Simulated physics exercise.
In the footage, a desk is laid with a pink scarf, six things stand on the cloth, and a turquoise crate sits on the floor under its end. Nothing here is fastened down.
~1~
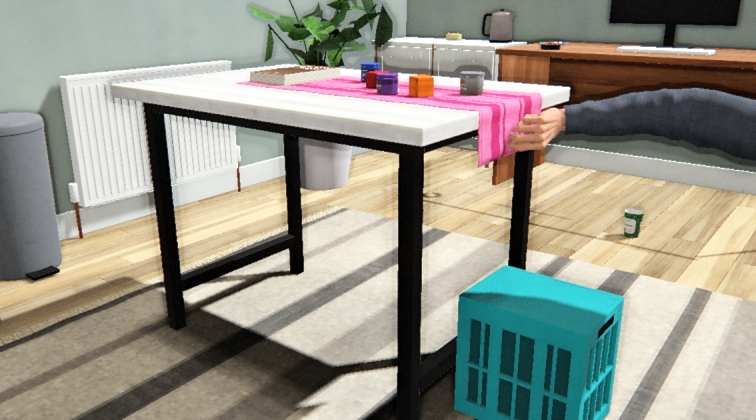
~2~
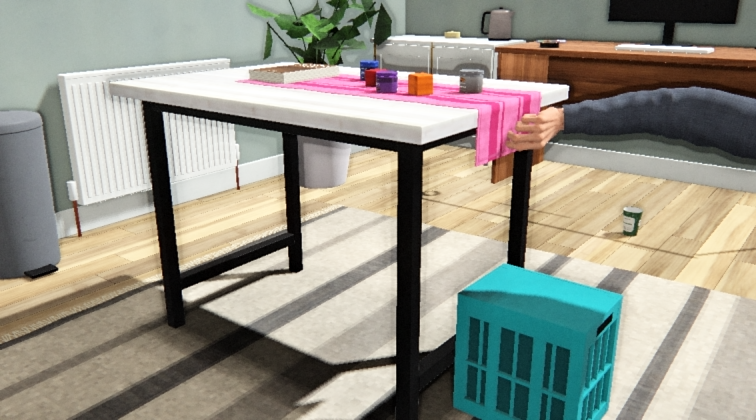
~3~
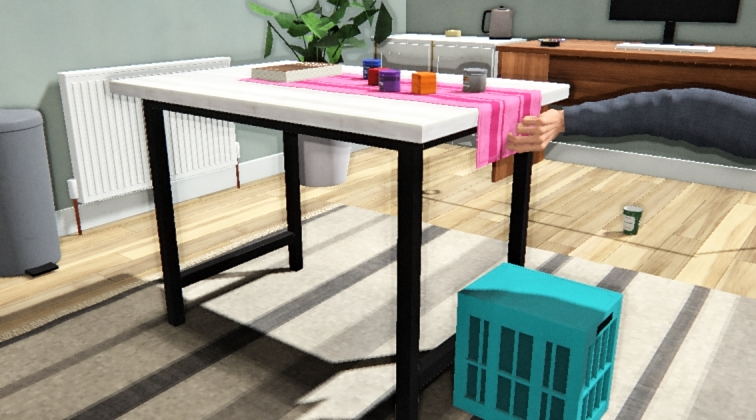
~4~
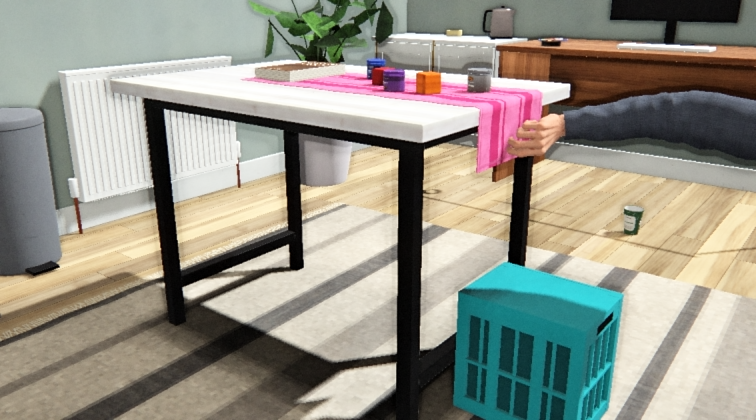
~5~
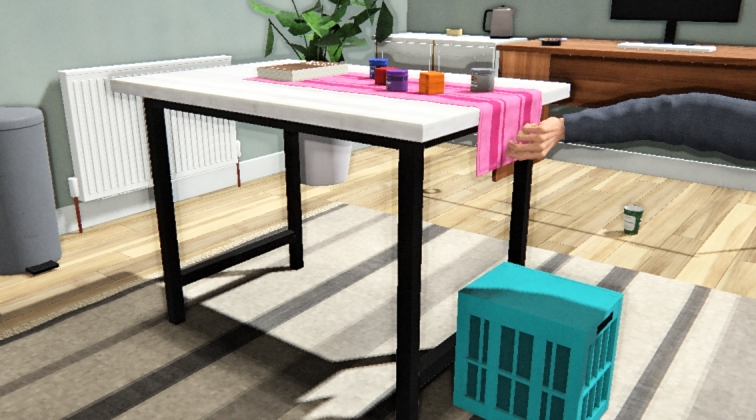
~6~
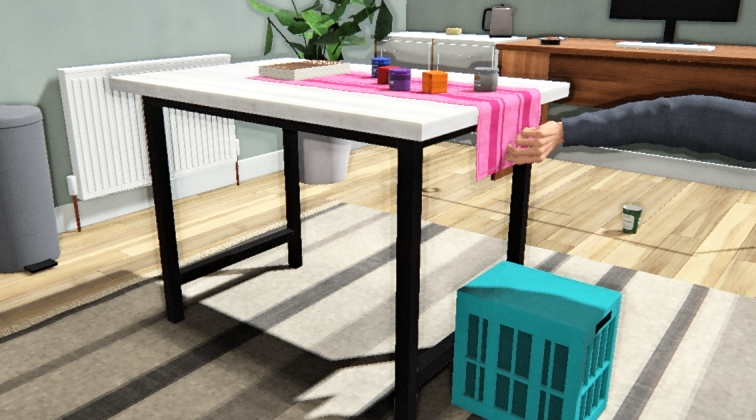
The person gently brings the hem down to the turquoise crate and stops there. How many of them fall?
Three come down.
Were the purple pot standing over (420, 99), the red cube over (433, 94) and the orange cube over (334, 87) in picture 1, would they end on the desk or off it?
The purple pot is off the top, the red cube is off the top and the orange cube is still on top.
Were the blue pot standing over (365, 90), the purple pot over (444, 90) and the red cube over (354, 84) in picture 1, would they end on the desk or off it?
The blue pot is still on top, the purple pot is off the top, the red cube is still on top.
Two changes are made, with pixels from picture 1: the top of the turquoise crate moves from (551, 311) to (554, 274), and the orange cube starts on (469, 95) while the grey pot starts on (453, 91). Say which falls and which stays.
So the orange cube leaves, and the grey pot leaves.
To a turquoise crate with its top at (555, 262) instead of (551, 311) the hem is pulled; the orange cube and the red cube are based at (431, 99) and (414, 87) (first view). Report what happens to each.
As for the orange cube, it leaves the top; as for the red cube, it stays in place.
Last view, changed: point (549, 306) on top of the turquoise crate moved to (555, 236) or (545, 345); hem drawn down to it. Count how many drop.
That would be 1 and 4.
Soon after, hem near (506, 199); all still up.
Then, hem near (505, 248); grey pot and orange cube gone.
Further on, hem on the crate; grey pot, orange cube and purple pot gone.
At rest, hem on the crate; grey pot, orange cube and purple pot gone. It carries off three.
